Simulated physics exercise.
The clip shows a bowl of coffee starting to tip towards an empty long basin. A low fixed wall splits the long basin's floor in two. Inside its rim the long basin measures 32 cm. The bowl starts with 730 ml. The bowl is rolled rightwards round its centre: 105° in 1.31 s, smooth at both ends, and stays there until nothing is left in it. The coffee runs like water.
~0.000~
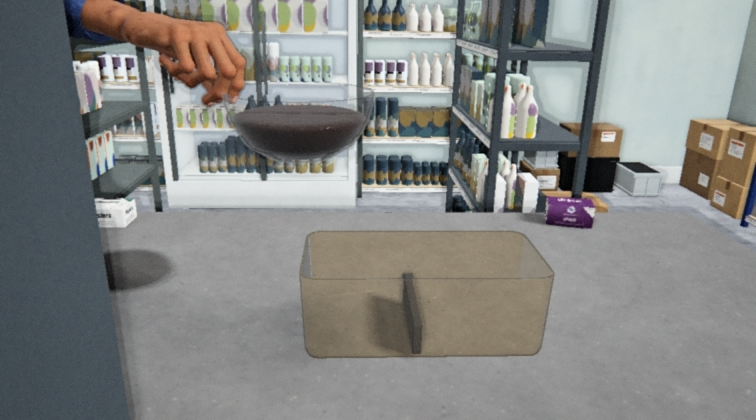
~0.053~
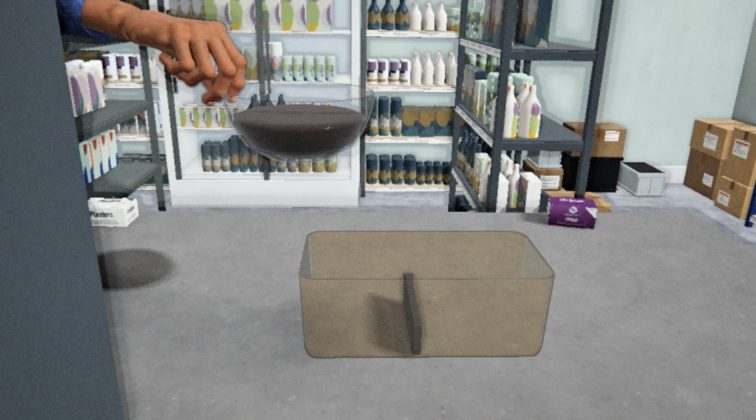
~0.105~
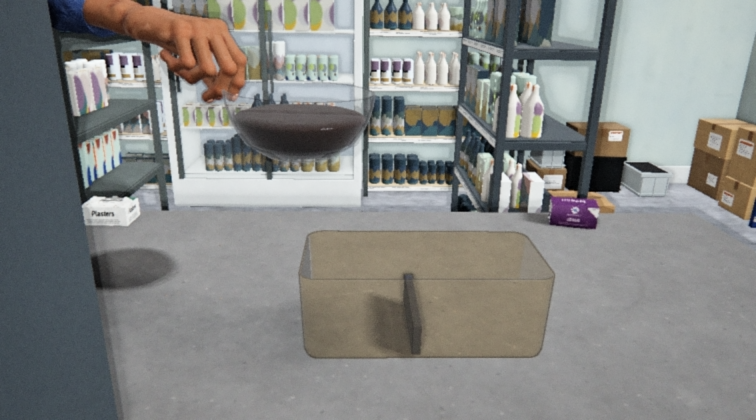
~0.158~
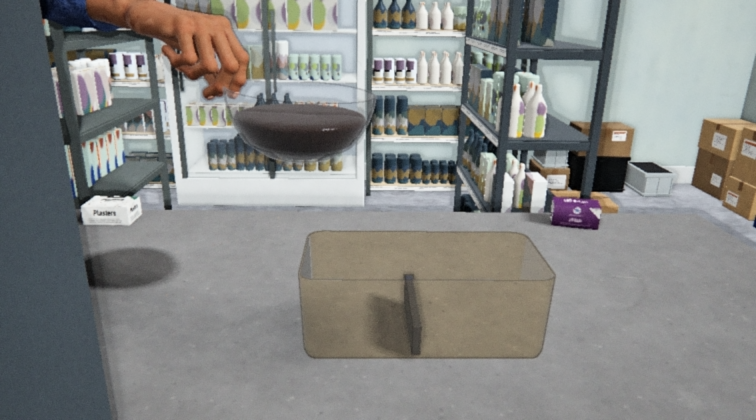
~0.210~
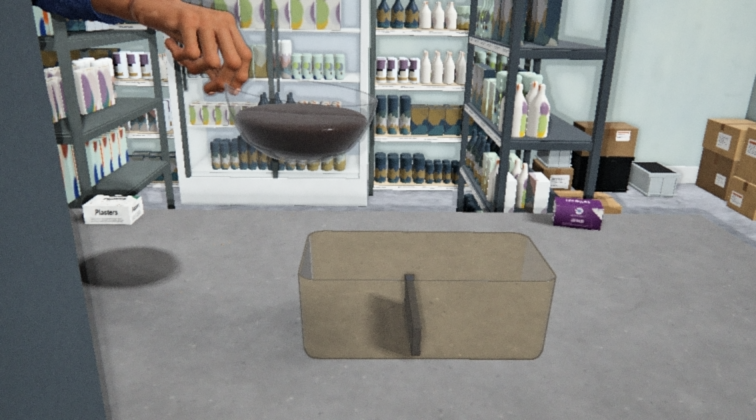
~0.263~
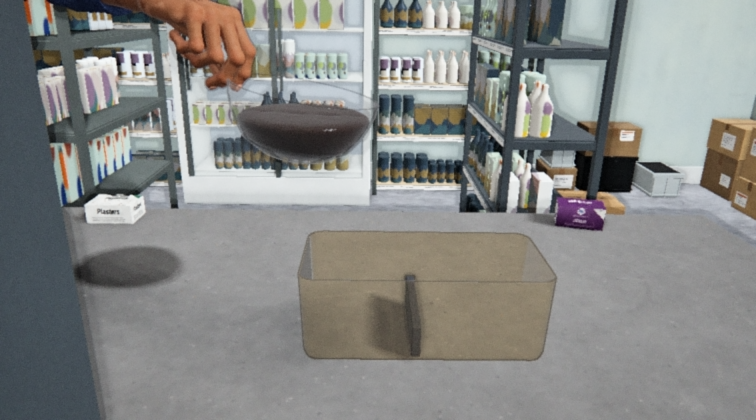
The clip opens on a hand above a clear bowl of dark coffee, held level over an empty long basin with a low dividing wall, in a room of stocked shelves. The bowl then rolls slightly rightwards, its right rim dipping a little, while the basin below stays still and empty.
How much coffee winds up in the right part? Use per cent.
Roughly 54 per cent is past the wall.
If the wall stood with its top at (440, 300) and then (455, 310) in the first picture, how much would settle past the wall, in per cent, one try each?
In turn about 10 and 15 per cent.
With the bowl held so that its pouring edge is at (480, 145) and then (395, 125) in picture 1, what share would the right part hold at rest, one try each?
In turn about 95 and 70 per cent.
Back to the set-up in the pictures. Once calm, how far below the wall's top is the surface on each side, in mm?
Left about 28 mm, right about 28 mm.
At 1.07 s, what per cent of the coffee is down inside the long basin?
Some 86 per cent.
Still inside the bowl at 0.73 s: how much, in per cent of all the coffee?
About 58 per cent.
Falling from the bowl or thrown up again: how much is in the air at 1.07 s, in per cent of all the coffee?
Some 10 per cent.
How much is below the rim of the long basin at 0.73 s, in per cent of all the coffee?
About 10 per cent.
Then, 0.73 s in, the tilt is 62° and 57 per cent is still to pour, 3 is left of the wall and 6 right of it.
Then, 1.07 s in, the tilt is 96° and 3 per cent is still to pour, 33 is left of the wall and 53 right of it.
Then, 1.42 s in, the tilt is 105° and 0 per cent is still to pour, 45 is left of the wall and 53 right of it.
Then, 1.81 s in, the tilt is 105° and 0 per cent is still to pour, 45 is left of the wall and 53 right of it.
Finally, 45 per cent lies left of the wall, 54 right of it and 1 outside.
